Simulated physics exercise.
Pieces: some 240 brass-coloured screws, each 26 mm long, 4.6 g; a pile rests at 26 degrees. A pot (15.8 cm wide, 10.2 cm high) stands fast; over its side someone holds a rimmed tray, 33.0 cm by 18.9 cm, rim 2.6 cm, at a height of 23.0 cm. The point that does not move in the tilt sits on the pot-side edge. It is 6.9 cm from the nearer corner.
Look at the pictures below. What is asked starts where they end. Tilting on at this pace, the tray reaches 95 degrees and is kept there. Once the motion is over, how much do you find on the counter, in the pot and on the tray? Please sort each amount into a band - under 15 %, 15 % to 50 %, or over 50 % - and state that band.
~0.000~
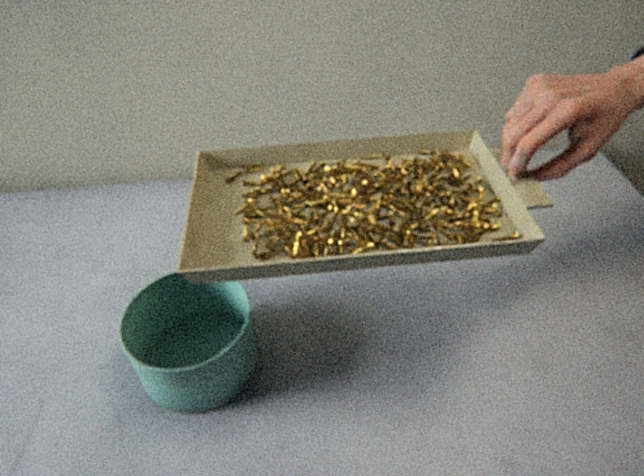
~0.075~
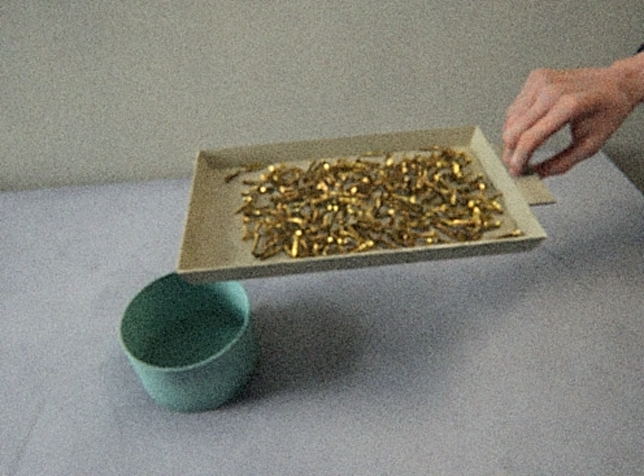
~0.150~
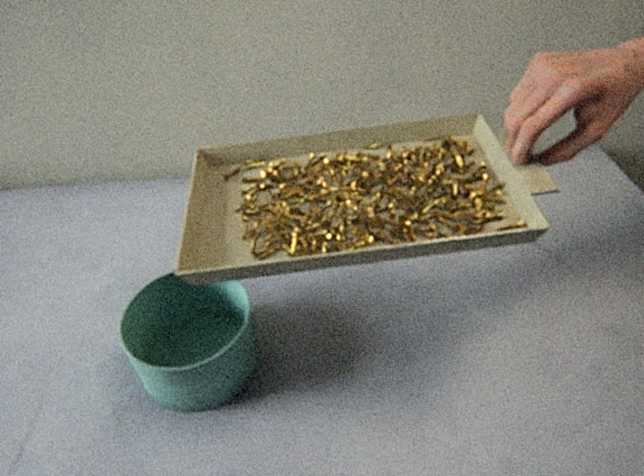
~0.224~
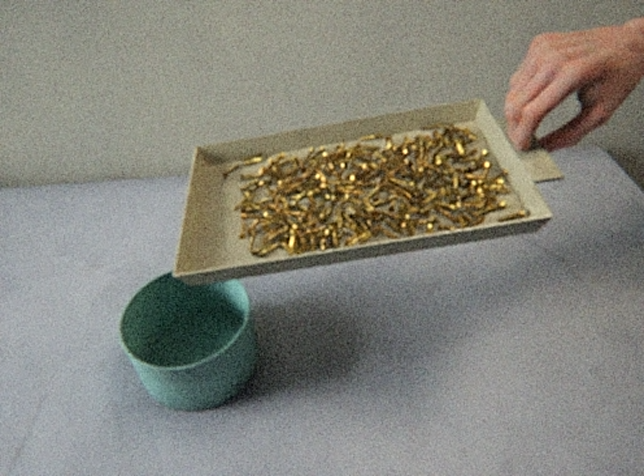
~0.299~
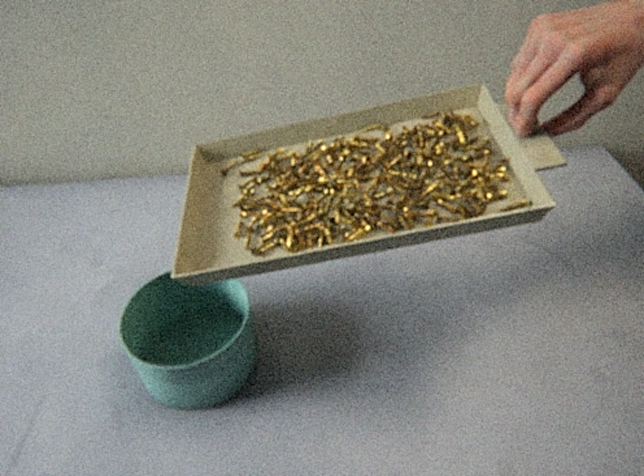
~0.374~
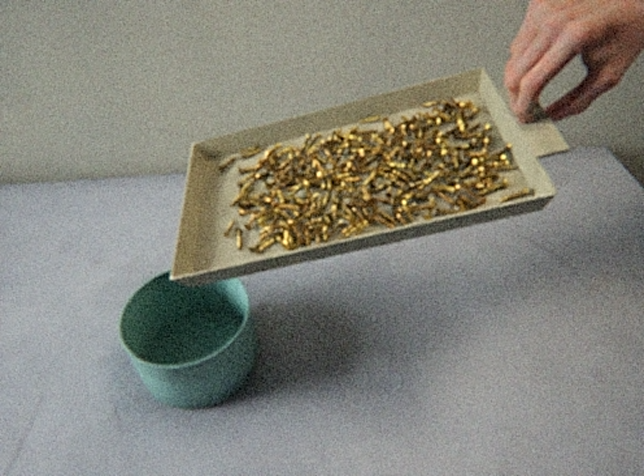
Counter: 15 % to 50 %; pot: Over 50 %; tray: Under 15 %.
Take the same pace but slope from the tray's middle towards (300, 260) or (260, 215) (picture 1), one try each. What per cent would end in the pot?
I'd put it at roughly 20 per cent for the first tilt and roughly 75 per cent for the second.
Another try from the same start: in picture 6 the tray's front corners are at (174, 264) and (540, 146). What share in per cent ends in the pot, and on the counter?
Per cent by place - pot 60, counter 40.
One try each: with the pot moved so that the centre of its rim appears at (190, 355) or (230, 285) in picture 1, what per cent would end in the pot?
95 and 5 %.
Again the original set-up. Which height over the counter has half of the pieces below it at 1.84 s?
About 26 cm.
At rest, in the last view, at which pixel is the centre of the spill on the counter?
Middle of the spill at rest: Roughly (170, 455).
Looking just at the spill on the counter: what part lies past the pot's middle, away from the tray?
It comes to near 60 percent.
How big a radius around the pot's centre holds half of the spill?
That comes to near 14 cm.
After 1.25 s, tilt 51 degrees; the tray holds 100 %, the pot 0 %.
After 1.84 s, tilt 77 degrees; the tray holds 85 %, the pot 10 %.
After 2.48 s, tilt 95 degrees; the tray holds 0 %, the pot 70 %.
By 3.6 s all is still; counter 30 %, pot 70 %, tray 0 %.
